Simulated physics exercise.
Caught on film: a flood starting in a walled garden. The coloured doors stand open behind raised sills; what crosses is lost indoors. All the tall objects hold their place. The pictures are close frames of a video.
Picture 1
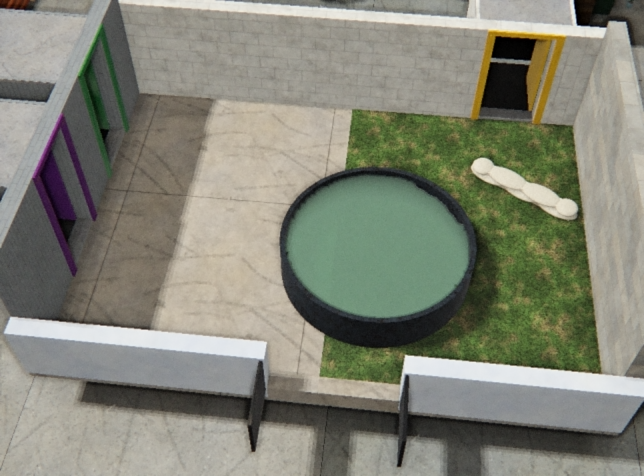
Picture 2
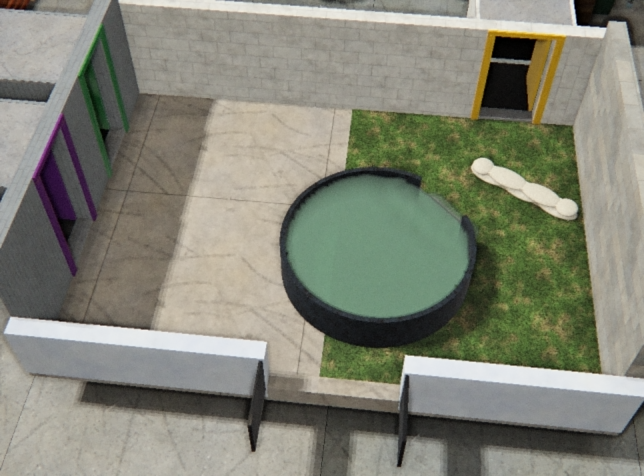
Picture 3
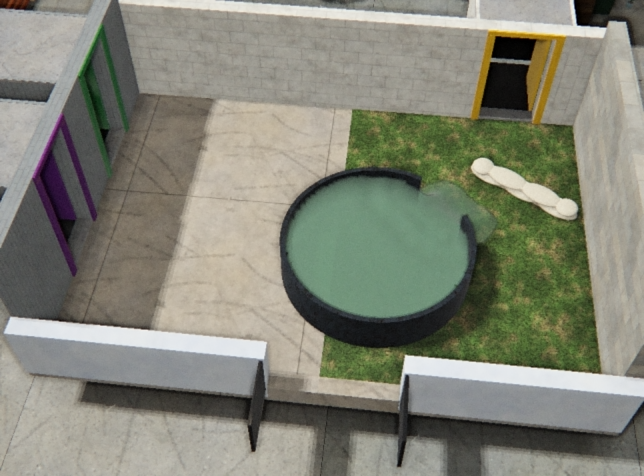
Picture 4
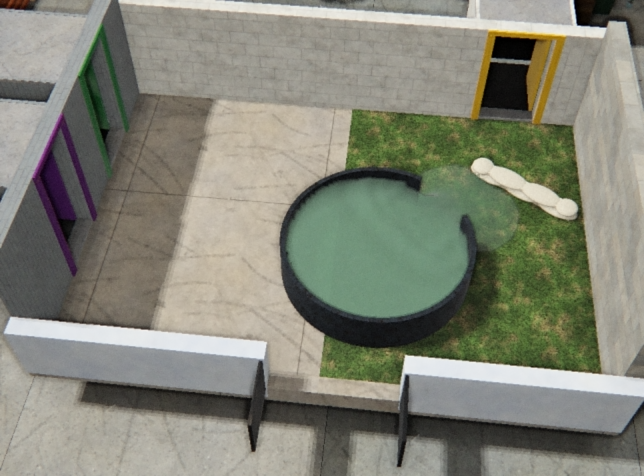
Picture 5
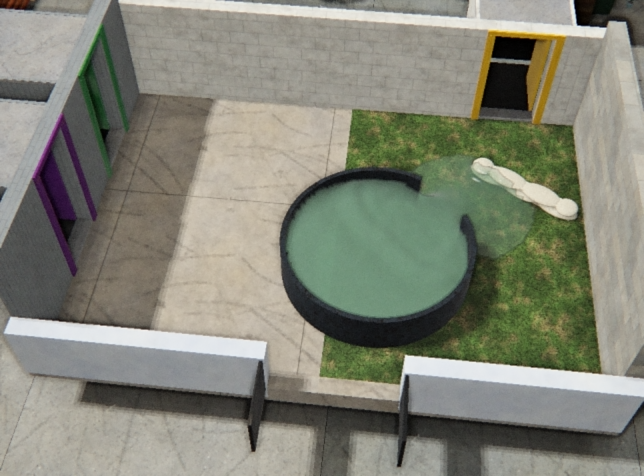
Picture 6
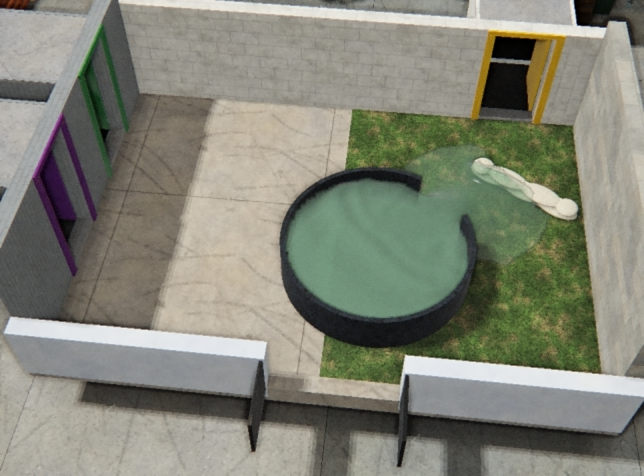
A round, dark-walled pool of green water sits near the middle of a walled garden, seen from a fixed, raised view. Purple and green doorways open on the left wall and a yellow one at the back right, with pale paving on the left and a twisted cream object on the grass. A gap opens in the pool's far right rim, and thin green water pours out, fanning across the grass around the cream object.
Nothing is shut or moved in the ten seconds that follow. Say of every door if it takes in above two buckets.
One by one: The purple door stays under that; the green door stays under that; the yellow door takes more than that.
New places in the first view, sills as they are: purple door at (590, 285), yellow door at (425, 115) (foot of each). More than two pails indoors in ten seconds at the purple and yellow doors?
Purple passes that mark, yellow takes more.
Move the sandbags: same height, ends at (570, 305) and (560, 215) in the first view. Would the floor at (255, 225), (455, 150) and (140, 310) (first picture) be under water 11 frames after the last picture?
One after the other: Free of water, flooded, no water.
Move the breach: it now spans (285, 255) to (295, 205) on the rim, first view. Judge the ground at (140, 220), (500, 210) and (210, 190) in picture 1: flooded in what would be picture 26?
As listed: Flooded, free of water, covered.
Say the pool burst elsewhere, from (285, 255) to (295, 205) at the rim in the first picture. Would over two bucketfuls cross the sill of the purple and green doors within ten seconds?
Then: Purple door passes that mark, green door takes more.
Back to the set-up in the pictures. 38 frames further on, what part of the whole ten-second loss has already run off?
About 35 per cent.
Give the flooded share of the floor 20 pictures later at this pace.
Some 45 per cent.
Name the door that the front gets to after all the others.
It is the one in purple.
A moment on, water covers 15 % of the floor; the purple door not reached, the green door not reached, the yellow door not reached.
Next, water covers 25 % of the floor; the purple door not reached, the green door not reached, the yellow door under two buckets in.
Then, water covers 45 % of the floor; the purple door not reached, the green door not reached, the yellow door over two buckets in.
Later, water covers 70 % of the floor; the purple door not reached, the green door wet at the sill, nothing in, the yellow door over two buckets in.
In the end, water covers 95 % of the floor; the purple door wet at the sill, nothing in, the green door wet at the sill, nothing in, the yellow door far over two buckets in.
